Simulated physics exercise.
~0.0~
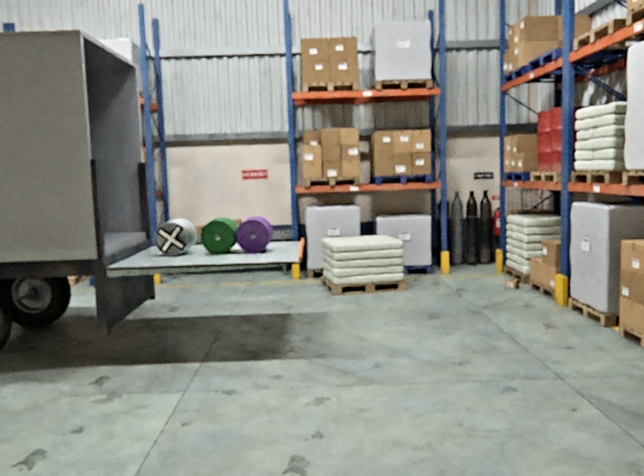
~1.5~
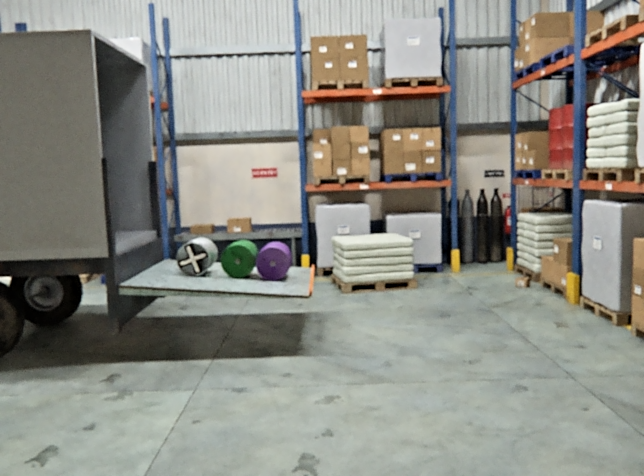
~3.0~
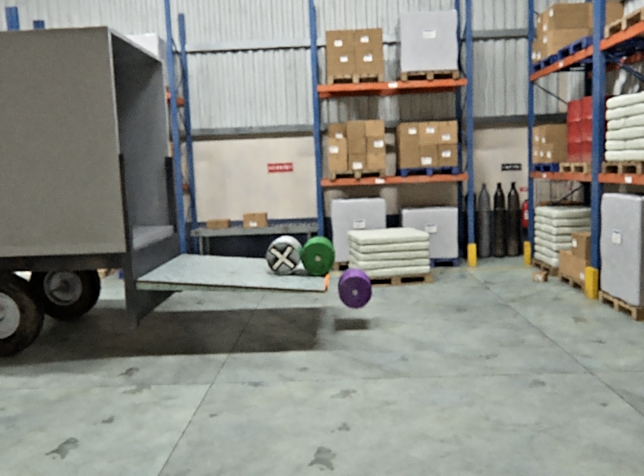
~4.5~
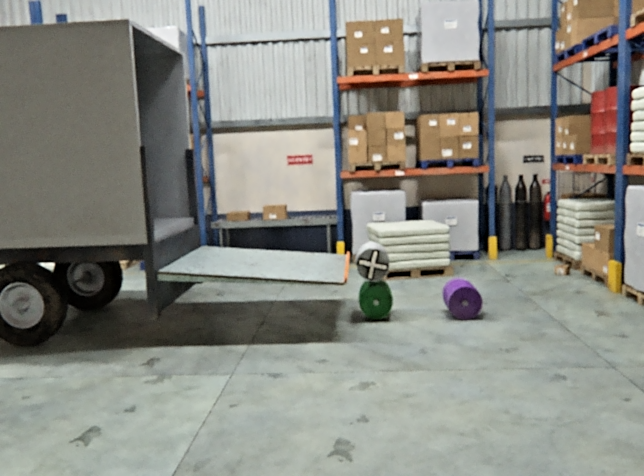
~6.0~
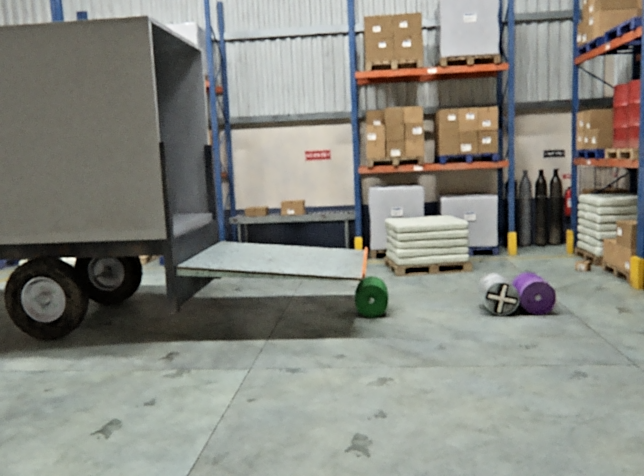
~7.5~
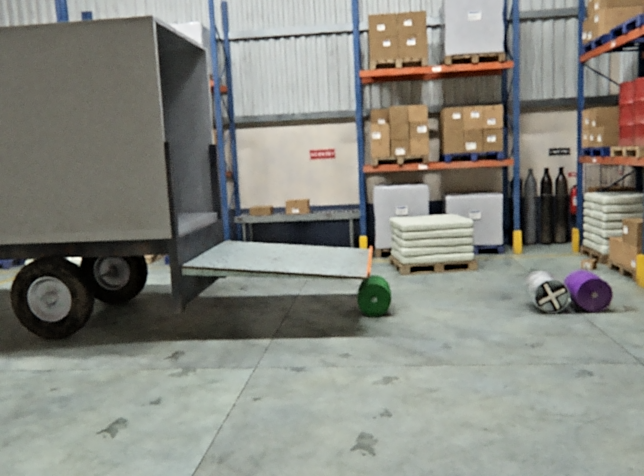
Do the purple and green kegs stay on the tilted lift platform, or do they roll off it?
Both of them roll off. The purple keg gets over the edge stop first, and the green one follows it off the plate and onto the floor.
